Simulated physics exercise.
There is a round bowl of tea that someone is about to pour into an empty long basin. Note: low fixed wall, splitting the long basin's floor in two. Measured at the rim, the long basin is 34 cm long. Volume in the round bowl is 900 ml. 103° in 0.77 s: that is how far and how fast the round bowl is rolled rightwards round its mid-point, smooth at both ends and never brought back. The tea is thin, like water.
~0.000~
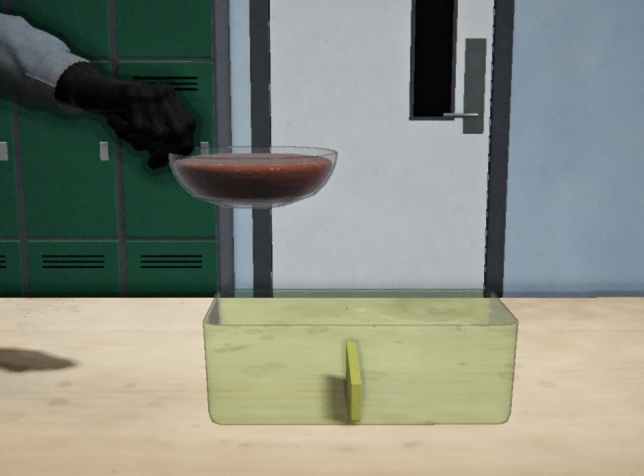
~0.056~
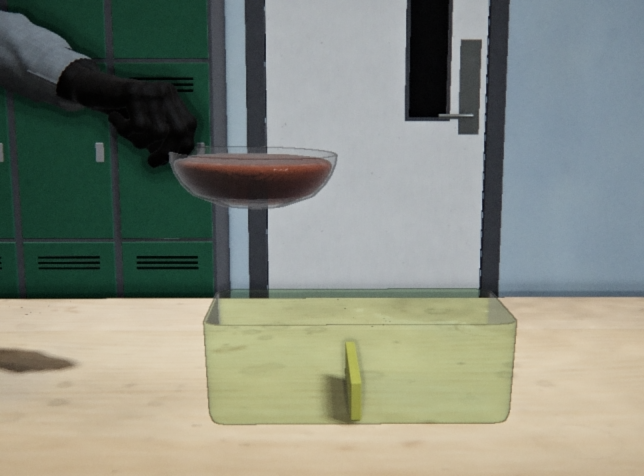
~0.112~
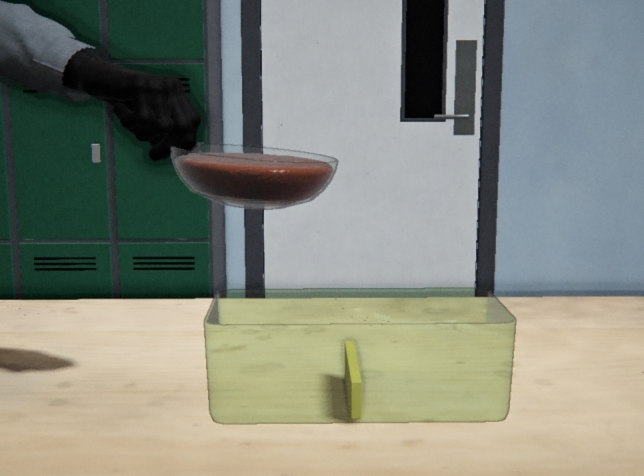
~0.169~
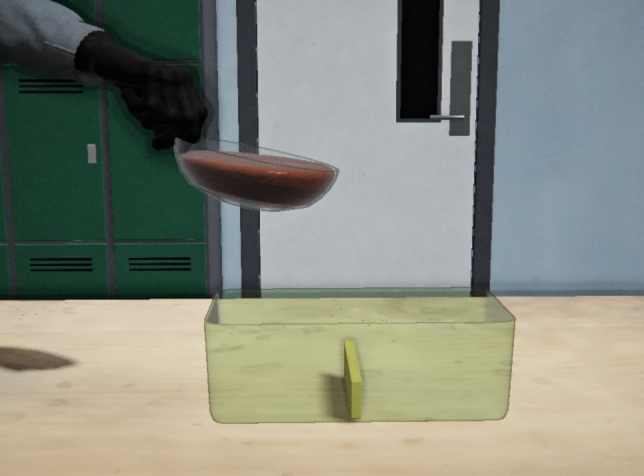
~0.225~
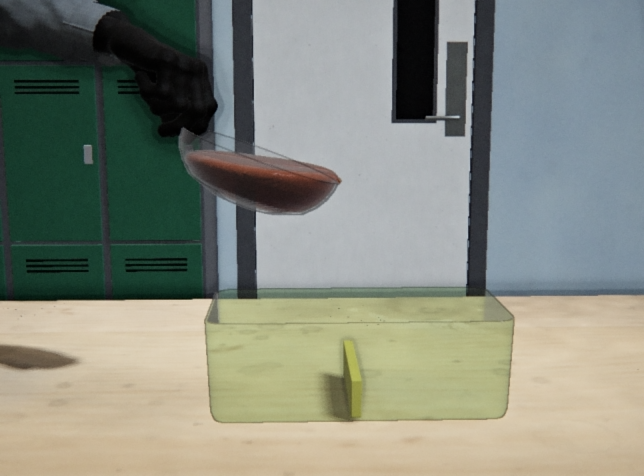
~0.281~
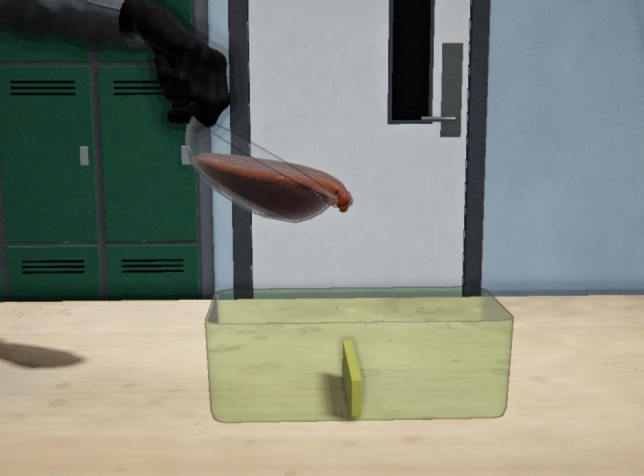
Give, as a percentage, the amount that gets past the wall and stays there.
Past the wall: About 73 %.
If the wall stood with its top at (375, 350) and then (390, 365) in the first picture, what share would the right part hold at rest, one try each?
I'd say 55 percent on the first go, 40 percent on the next.
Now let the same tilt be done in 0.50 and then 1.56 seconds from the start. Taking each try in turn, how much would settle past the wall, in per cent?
Roughly 55 per cent the first time and 80 per cent the second.
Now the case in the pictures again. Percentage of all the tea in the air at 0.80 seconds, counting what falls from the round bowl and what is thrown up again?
Around 12 percent of the liquid.
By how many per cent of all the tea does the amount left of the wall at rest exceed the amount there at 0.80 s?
Roughly 3 per cent.
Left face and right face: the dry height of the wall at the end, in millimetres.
Left 36 mm, right 18 mm.
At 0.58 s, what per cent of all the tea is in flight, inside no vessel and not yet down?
Near 28 per cent at that moment.
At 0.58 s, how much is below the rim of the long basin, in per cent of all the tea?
68 %, roughly.
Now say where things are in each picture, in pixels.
It leans 0°; its right rim is at (336, 154); the tea meets the walls at (175, 160) and (333, 160); the long basin's rim runs from (211, 308) to (504, 307); the wall's top is at (353, 362), in the first frame.
It leans 1°; its right rim is at (336, 156); the tea meets the walls at (175, 159) and (332, 162), in the second frame.
It leans 5°; its right rim is at (337, 162); the tea meets the walls at (177, 157) and (334, 165), in the third frame.
It leans 12°; its right rim is at (338, 172); the tea meets the walls at (180, 154) and (336, 169), in the fourth frame.
It leans 20°; its right rim is at (337, 184); the tea meets the walls at (186, 153) and (331, 175); 3 per cent is over the edge, in the fifth frame.
It leans 30°; its right rim is at (334, 198); the tea meets the walls at (193, 156) and (313, 178); 13 per cent is over the edge, in the sixth frame.
Then, 0.58 s in, the tilt is 88° and 4 per cent is still to pour, 2 is left of the wall and 66 right of it.
Then, 0.80 s in, the tilt is 103° and 0 per cent is still to pour, 20 is left of the wall and 66 right of it.
Then, 1.02 s in, the tilt is 103° and 0 per cent is still to pour, 23 is left of the wall and 74 right of it.
Then, 1.27 s in, the tilt is 103° and 0 per cent is still to pour, 23 is left of the wall and 73 right of it.
Finally, 23 per cent lies left of the wall, 73 right of it and 4 outside.
